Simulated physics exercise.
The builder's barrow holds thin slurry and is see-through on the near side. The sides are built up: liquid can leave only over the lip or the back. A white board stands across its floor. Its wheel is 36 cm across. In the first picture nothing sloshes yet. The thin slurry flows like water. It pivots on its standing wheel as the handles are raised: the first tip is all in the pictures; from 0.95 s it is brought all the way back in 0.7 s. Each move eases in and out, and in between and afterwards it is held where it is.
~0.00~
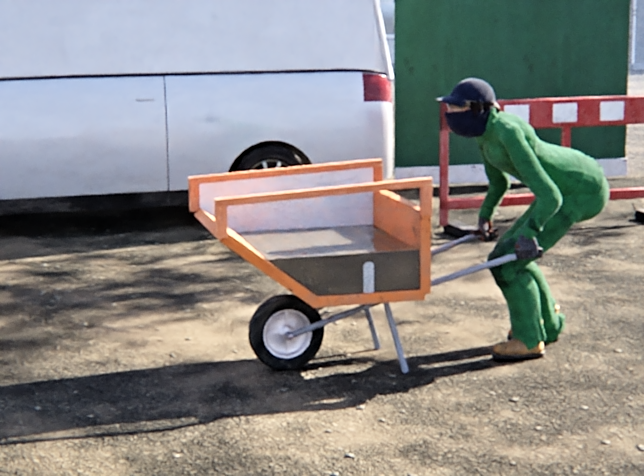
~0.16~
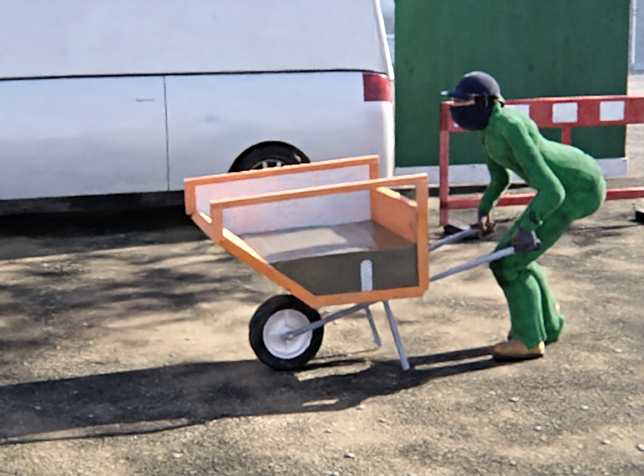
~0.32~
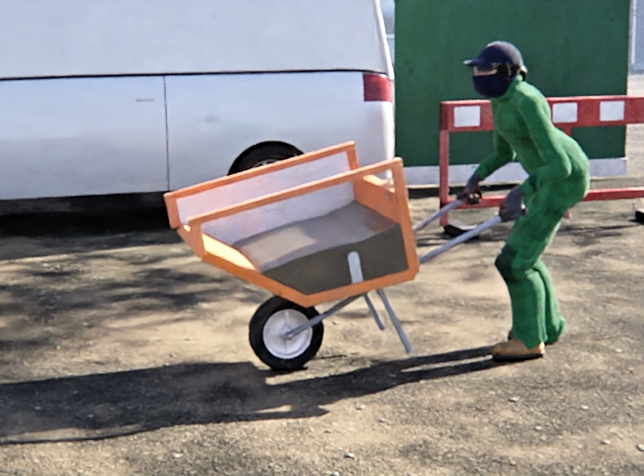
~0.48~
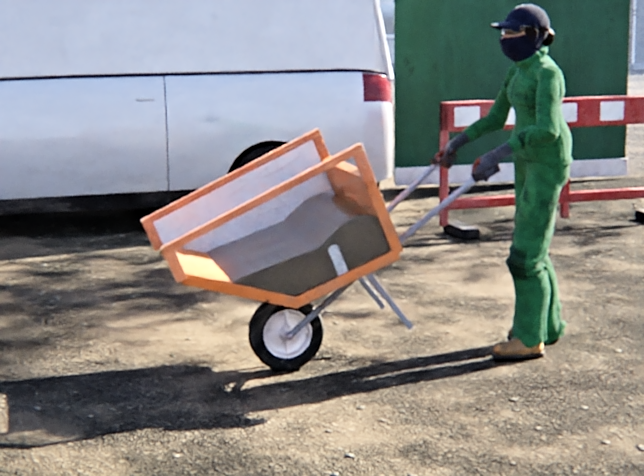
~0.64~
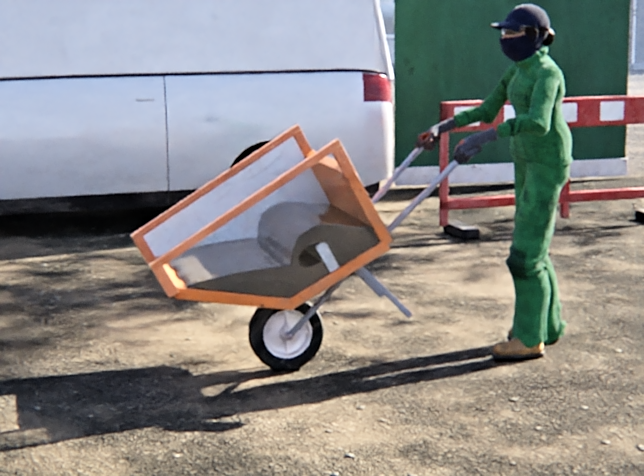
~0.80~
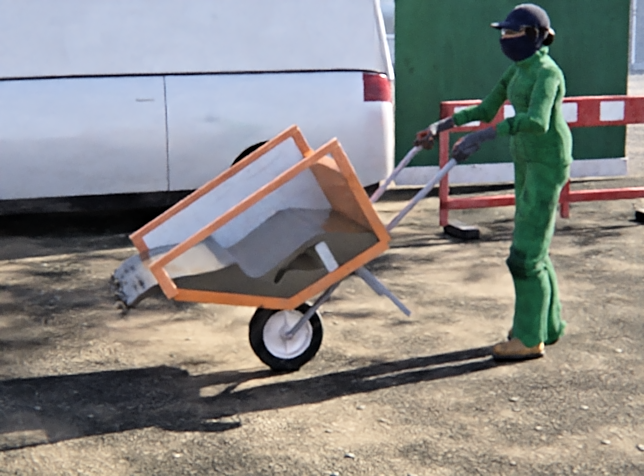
On sunlit gravel beside a white van, a person in green raises a barrow's handles, tilting grey slurry left over its lip.
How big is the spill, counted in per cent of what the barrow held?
About 60 per cent.
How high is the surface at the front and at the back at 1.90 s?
Front 10 cm, back 6 cm.
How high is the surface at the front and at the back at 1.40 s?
About 4 cm in front and 6 cm behind.
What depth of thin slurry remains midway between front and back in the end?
Roughly 10 cm.
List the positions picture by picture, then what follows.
Level at the front (324, 256); level at the back (409, 251); the lip is at (227, 232); the front is on the left, in the first frame.
Level at the front (321, 256); level at the back (406, 247); tilt 2° forwards, in the second frame.
Level at the front (307, 256); level at the back (390, 229); tilt 10° forwards, in the third frame.
Level at the front (288, 260); level at the back (365, 216); tilt 22° forwards, in the fourth frame.
Level at the front (280, 266); level at the back (359, 226); tilt 28° forwards, in the fifth frame.
Level at the front (278, 264); level at the back (362, 232); tilt 29° forwards; the lip is at (175, 288); thin slurry is coming out, 7 per cent so far, in the sixth frame.
By 1.40 s the barrow is at 7° forwards, the surface stands 5 cm on the front, 6 cm on the back; the loss stands at 56 per cent, over the front.
By 1.90 s the surface stands 9 cm on the front, 5 cm on the back; the loss stands at 59 per cent, over the front.
By 2.45 s the surface stands 7 cm on the front, 34 cm on the back; the loss stands at 60 per cent, over the front.
By 4.53 s the loss stands at 60 per cent, over the front, 44 of 73 litres.
